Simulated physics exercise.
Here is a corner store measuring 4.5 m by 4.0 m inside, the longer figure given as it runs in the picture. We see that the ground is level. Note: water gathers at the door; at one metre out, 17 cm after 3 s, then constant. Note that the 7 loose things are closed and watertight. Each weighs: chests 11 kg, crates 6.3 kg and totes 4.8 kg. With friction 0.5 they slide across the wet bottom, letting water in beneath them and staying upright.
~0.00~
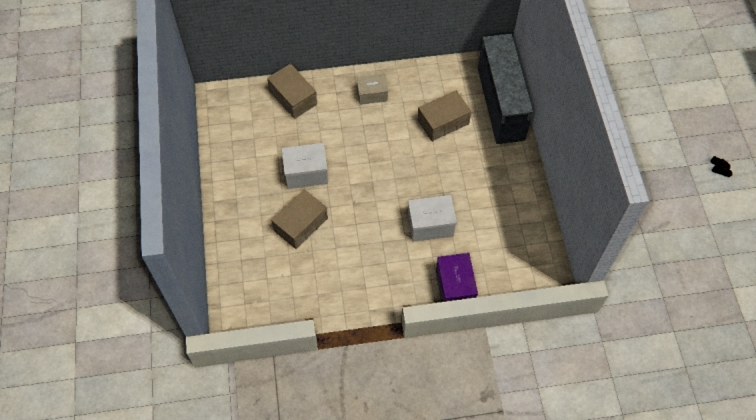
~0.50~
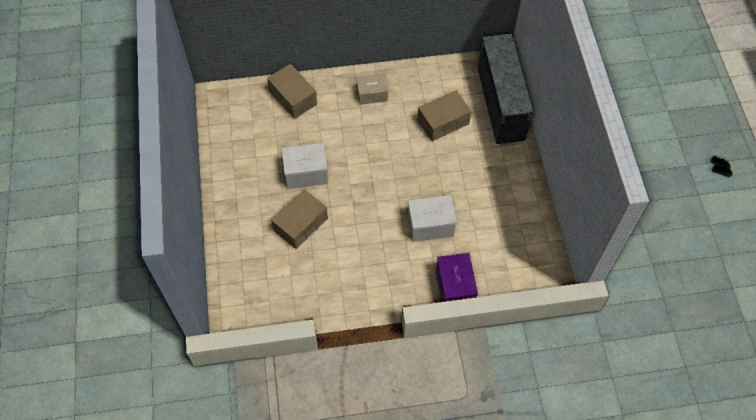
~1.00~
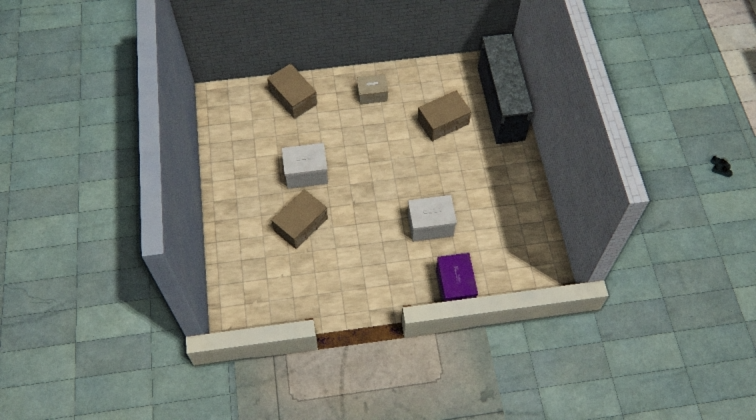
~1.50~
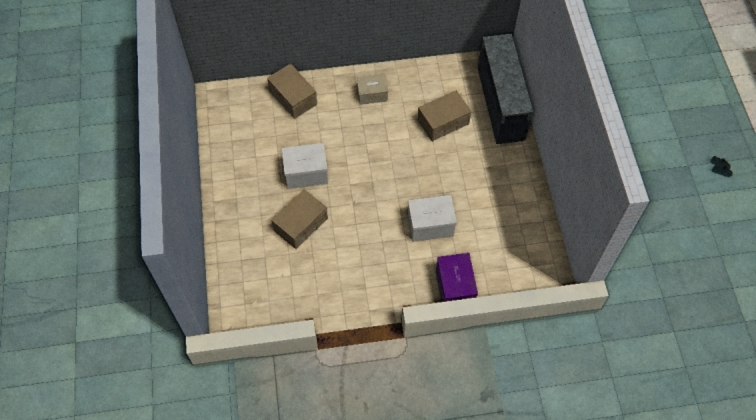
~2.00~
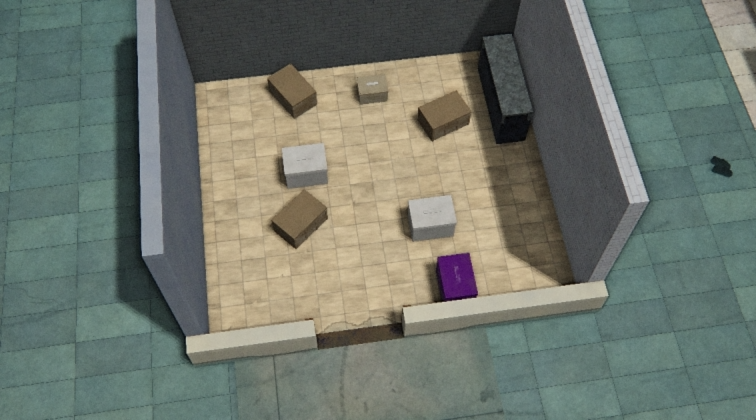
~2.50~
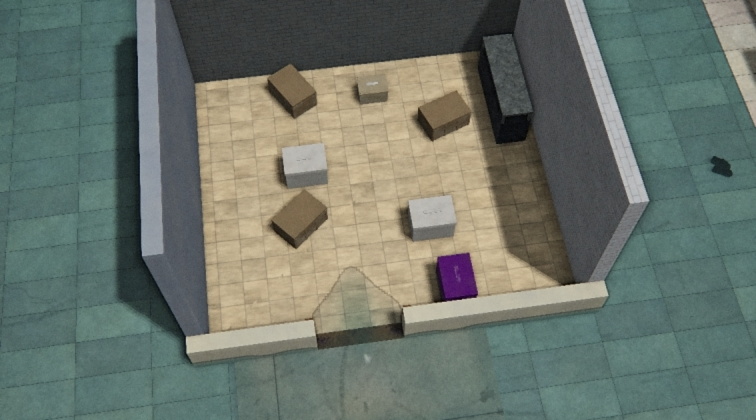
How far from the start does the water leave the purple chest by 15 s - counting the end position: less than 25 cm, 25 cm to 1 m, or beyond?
It winds up a bit off.
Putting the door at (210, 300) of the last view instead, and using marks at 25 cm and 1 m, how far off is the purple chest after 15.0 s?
The purple chest would go a long distance.
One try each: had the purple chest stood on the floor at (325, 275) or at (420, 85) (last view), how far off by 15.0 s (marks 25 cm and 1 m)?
First try: It covers a big distance; second try: It covers a big distance.
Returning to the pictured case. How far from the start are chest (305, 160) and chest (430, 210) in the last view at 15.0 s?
In turn: 140 cm, 200 cm.
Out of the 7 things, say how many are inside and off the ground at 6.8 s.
At that instant the tally stands at 2.
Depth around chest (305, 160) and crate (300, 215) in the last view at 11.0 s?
Close to 9 and 8 centimetres.
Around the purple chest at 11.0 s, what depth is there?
Roughly 3 cm deep.
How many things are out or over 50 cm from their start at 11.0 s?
By my reckoning, 3.
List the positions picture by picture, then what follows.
The first picture shows the purple chest at (458, 275) rests on the ground; water covers 0.0 m2; 0 of 7 have shifted.
The second picture shows the purple chest at (458, 275), on the bottom; water covers 0.0 m2; 0 of 7 have shifted.
The third picture shows the purple chest at (458, 275), on the bottom; 0.0 m2 under water; 0 of 7 have shifted.
The fourth picture shows the purple chest at (458, 275) rests on the ground; water covers 0.0 m2; 0 of 7 have shifted.
The fifth picture shows the purple chest at (458, 275) rests on the ground; water covers 0.0 m2; 0 of 7 have shifted.
The sixth picture shows the purple chest at (458, 275) rests on the ground; 0.5 m2 under water; 0 of 7 have shifted.
After 3.5 s the purple chest is near (458, 275), 0.0 m from its start, aground; 0 afloat.
After 6.8 s the purple chest is near (458, 275), 0.0 m from its start, aground; 2 afloat.
After 11.0 s the purple chest is near (458, 275), 0.0 m from its start, aground; 5 afloat.
After 15.0 s the purple chest is near (403, 279), 0.7 m from its start, afloat; 7 afloat.
